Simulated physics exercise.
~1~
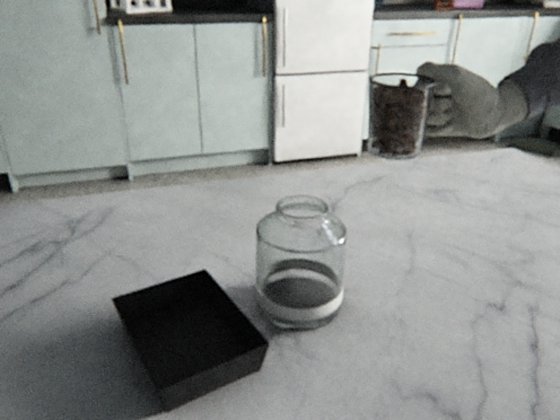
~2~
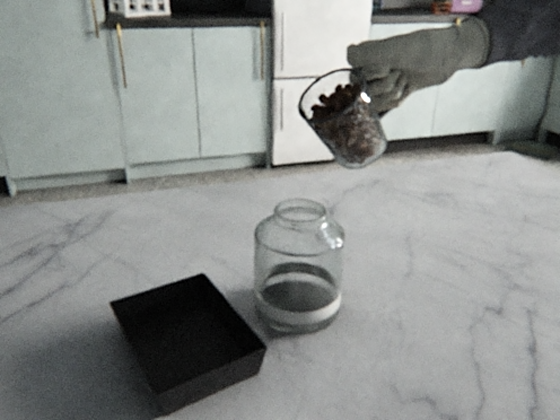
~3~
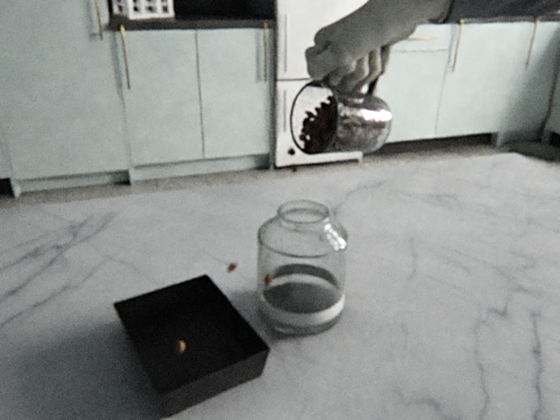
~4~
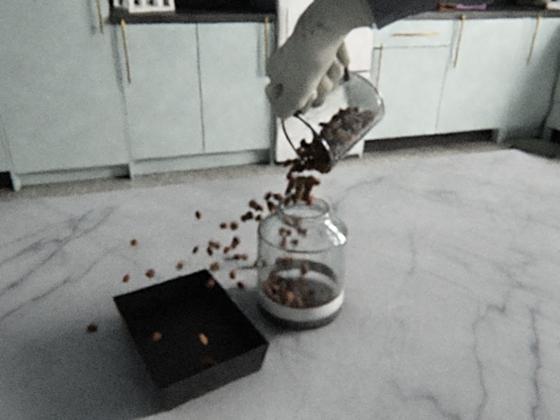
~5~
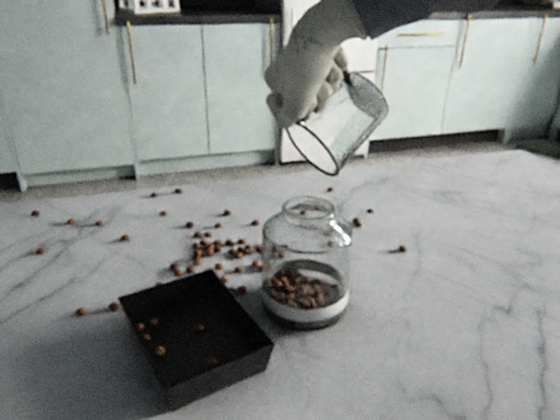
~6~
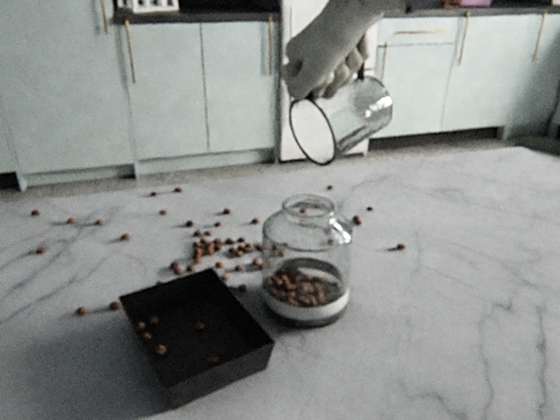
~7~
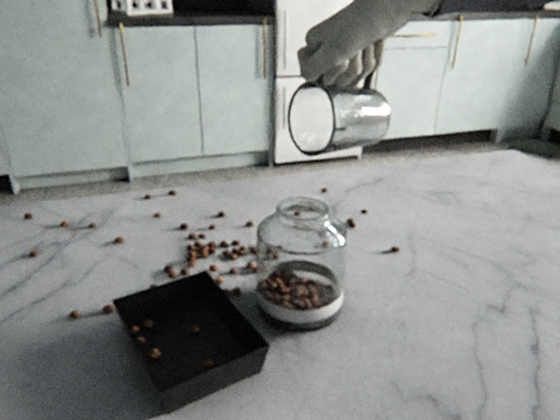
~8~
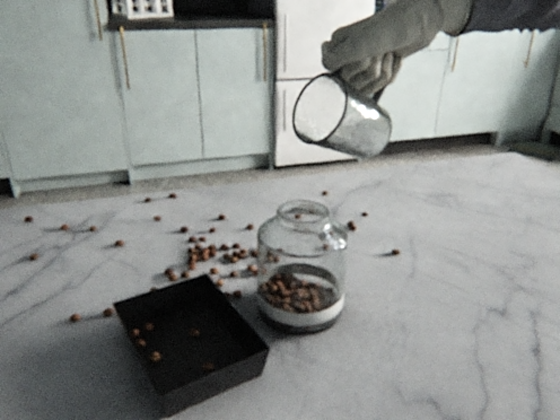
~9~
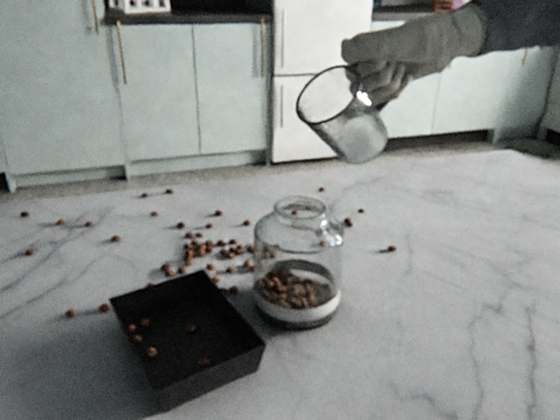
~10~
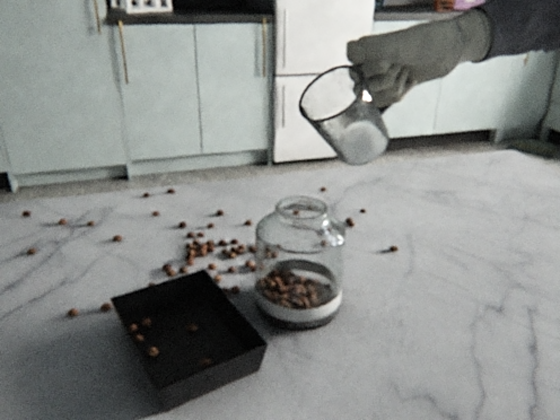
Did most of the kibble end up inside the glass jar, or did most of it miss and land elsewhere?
Most of it ended up inside the jar. Still, a good share lay scattered on the table, while only a few pieces landed in the black tin and the cup was left empty.
